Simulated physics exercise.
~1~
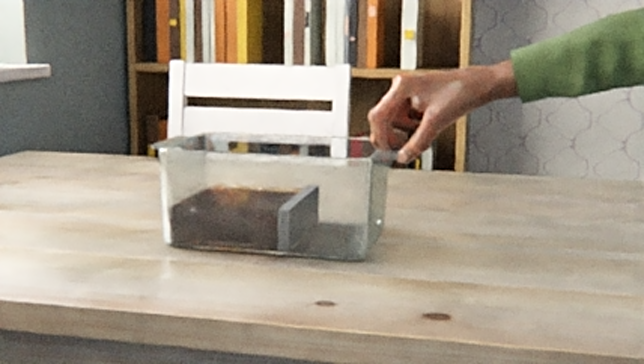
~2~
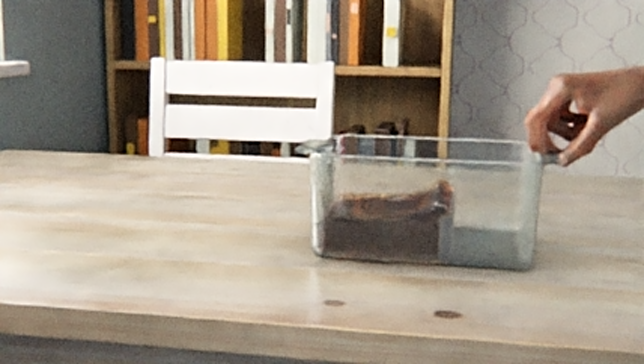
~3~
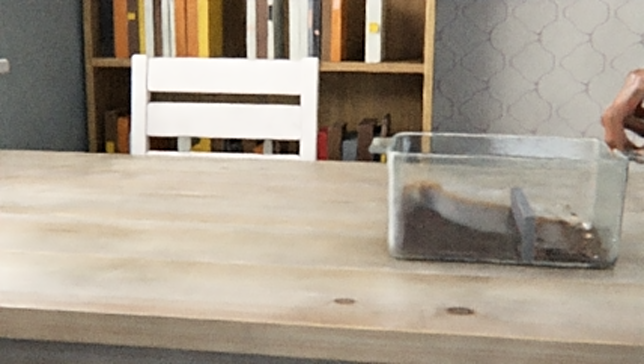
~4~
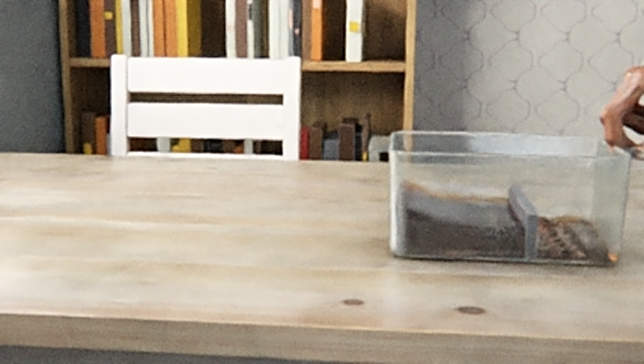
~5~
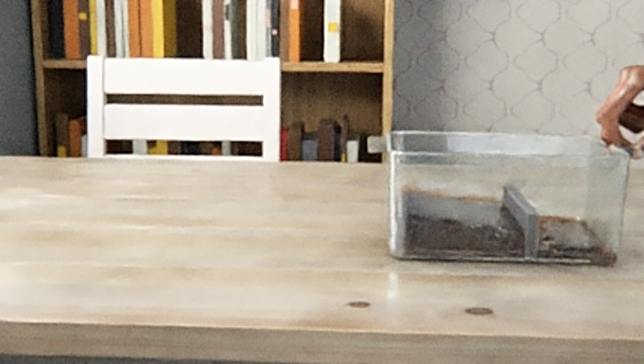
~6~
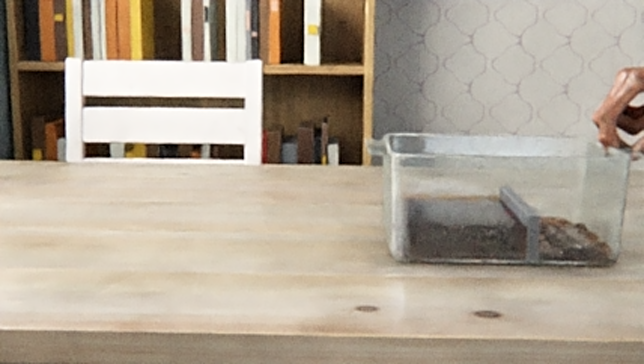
The footage shows a hand pulling a clear, divided rectangular tub to the right across a wooden table, its dark contents surging over the divider into the right part. The tub stops and the contents settle, with most still on the left and some on the right.
